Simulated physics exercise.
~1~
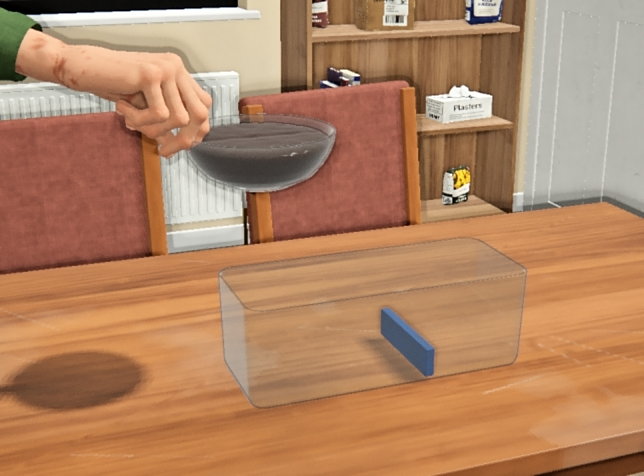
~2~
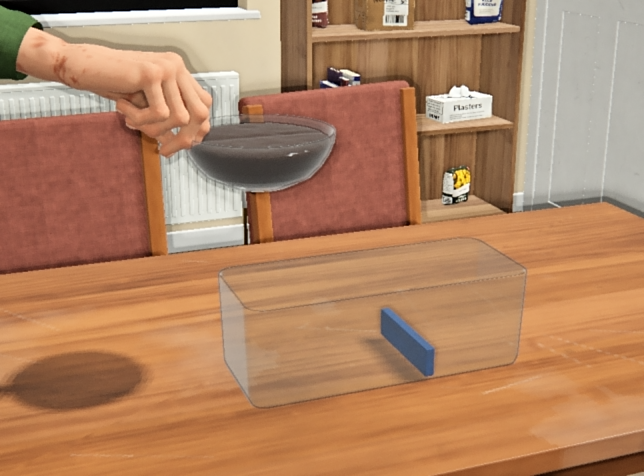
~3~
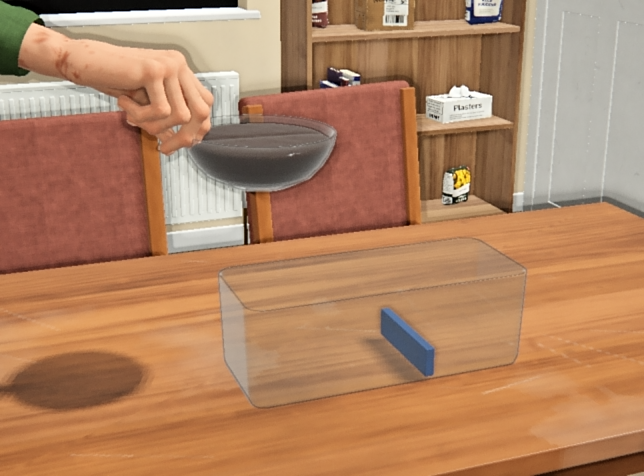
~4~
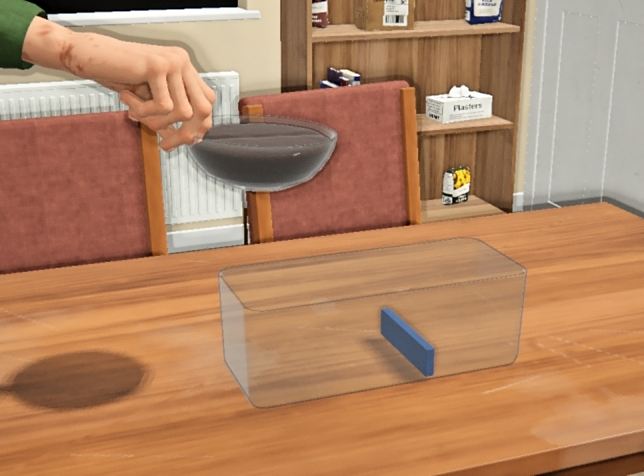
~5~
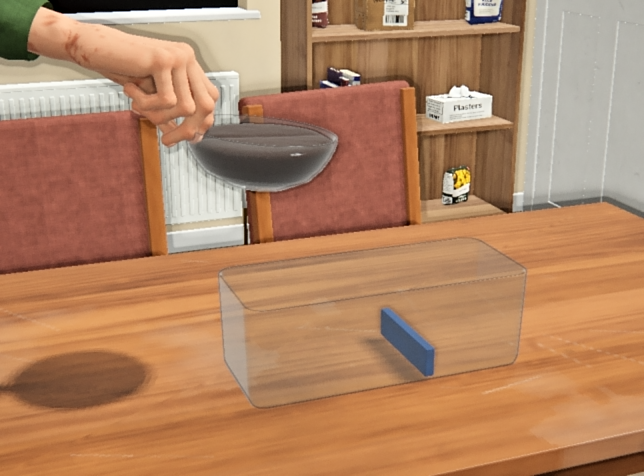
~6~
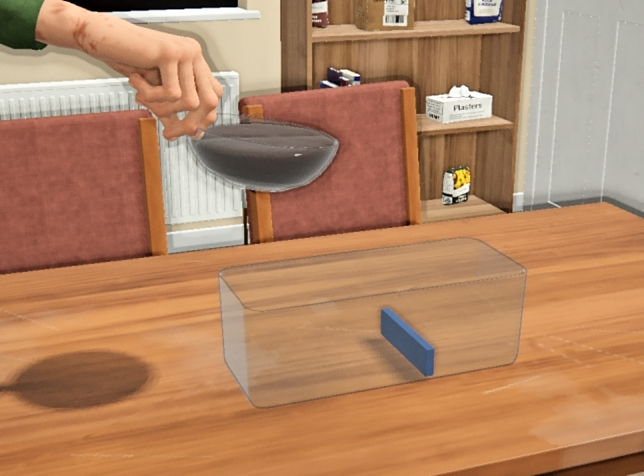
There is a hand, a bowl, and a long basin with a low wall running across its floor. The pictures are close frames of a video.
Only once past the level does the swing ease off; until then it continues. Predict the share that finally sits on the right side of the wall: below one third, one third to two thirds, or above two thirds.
Right-side share: Below one third.
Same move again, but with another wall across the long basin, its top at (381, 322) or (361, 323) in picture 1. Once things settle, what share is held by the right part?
Well, it's close to 50 per cent for the first one, then 75 per cent for the other.
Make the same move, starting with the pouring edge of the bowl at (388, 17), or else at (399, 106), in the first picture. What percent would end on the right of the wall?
First try: About 75 %; second try: About 75 %.
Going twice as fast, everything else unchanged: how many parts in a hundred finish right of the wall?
Close to 20 out of every hundred.
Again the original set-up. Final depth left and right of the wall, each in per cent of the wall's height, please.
Left of the wall 60 %, right of the wall 10 %.
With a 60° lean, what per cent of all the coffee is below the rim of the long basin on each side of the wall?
The left part holds 25 percent and the right part 0 percent.
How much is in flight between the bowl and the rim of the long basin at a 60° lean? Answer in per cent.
Share in flight: Approx. 40 %.
A moment on, the bowl is tipped part way and 32 per cent is still to pour, 25 is left of the wall and 1 right of it.
Next, the bowl is tipped on its side and 1 per cent is still to pour, 86 is left of the wall and 8 right of it.
Then the bowl is tipped on its side and 0 per cent is still to pour, 89 is left of the wall and 10 right of it.
Later the bowl is tipped on its side and 0 per cent is still to pour, 88 is left of the wall and 11 right of it.
In the end 88 per cent lies left of the wall, 11 right of it and 1 outside.
